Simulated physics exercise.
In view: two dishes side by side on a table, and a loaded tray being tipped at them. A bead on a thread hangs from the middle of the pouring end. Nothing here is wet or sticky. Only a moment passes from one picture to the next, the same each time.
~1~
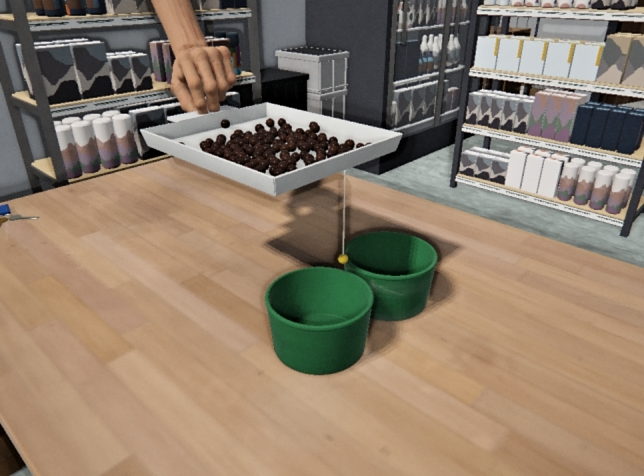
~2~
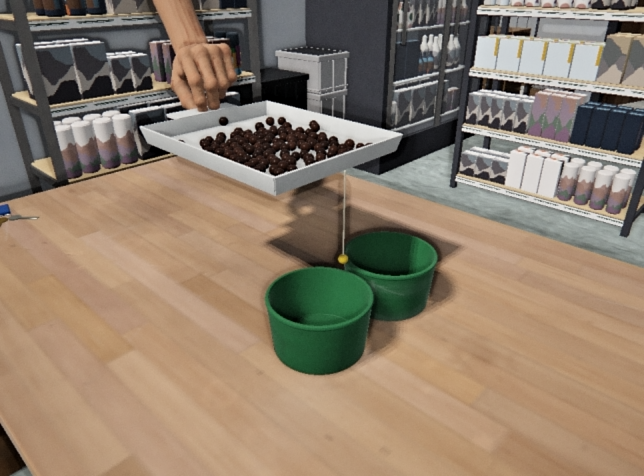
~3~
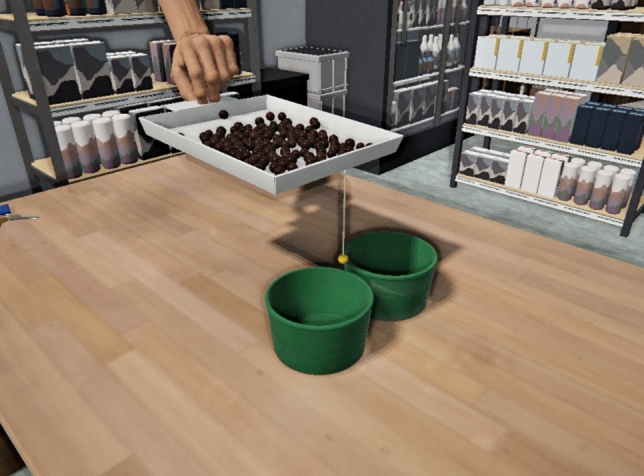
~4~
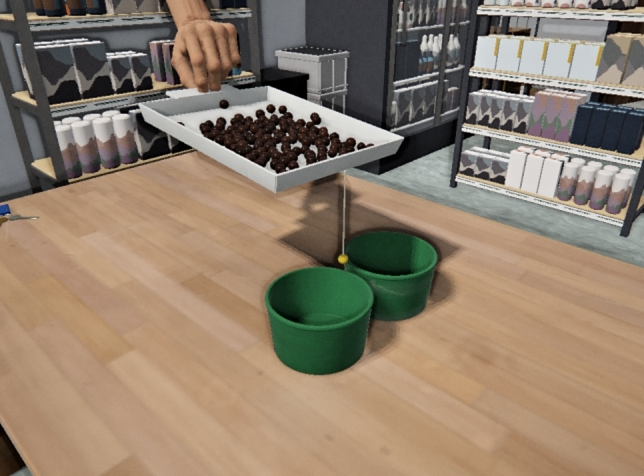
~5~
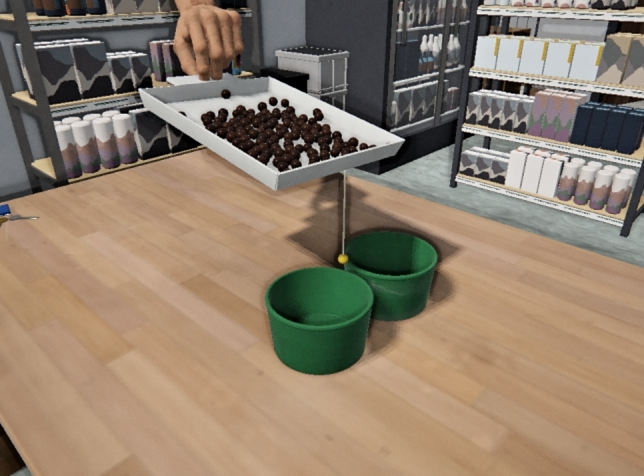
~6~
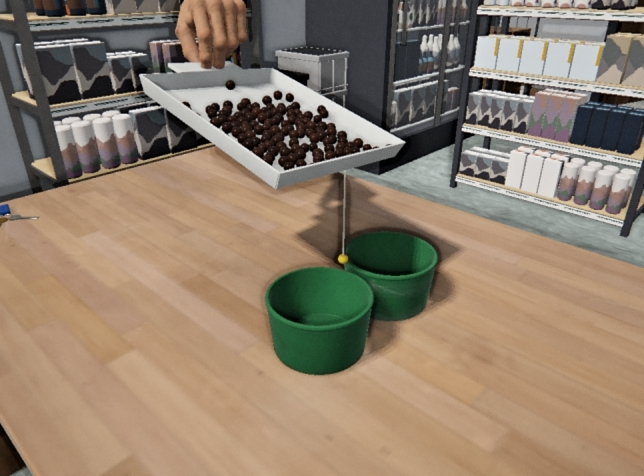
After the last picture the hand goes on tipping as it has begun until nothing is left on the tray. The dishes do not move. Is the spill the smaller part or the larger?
Caught overall: More than half.
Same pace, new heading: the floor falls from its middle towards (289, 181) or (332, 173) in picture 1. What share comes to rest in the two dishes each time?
In turn 60 and 40 in a hundred.
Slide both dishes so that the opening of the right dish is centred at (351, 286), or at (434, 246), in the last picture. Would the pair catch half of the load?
The first try: Under half. The second: More than half.
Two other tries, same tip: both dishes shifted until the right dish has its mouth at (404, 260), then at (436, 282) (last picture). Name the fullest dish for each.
At the first place the right one, at the second right.
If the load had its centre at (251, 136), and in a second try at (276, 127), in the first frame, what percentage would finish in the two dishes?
Roughly 70 per cent, and 80 per cent.
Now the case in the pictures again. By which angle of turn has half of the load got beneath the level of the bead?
Near 90 degrees.
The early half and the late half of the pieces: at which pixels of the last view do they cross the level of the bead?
Around (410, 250) and then (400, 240).
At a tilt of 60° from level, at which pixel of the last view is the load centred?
Near (346, 135).
Soon after the last picture, tray tipped steeply; all on the tray.
A little later, tray tipped right over; a stray few on the tray; a small part in the left dish; about two thirds in the right dish; about a quarter outside both; a small part in the air.
Later still, tray tipped past a quarter turn; a small part in the left dish; most in the right dish; about a quarter outside both.
At rest, tray tipped past a quarter turn; a small part in the left dish; most in the right dish; about a quarter outside both.
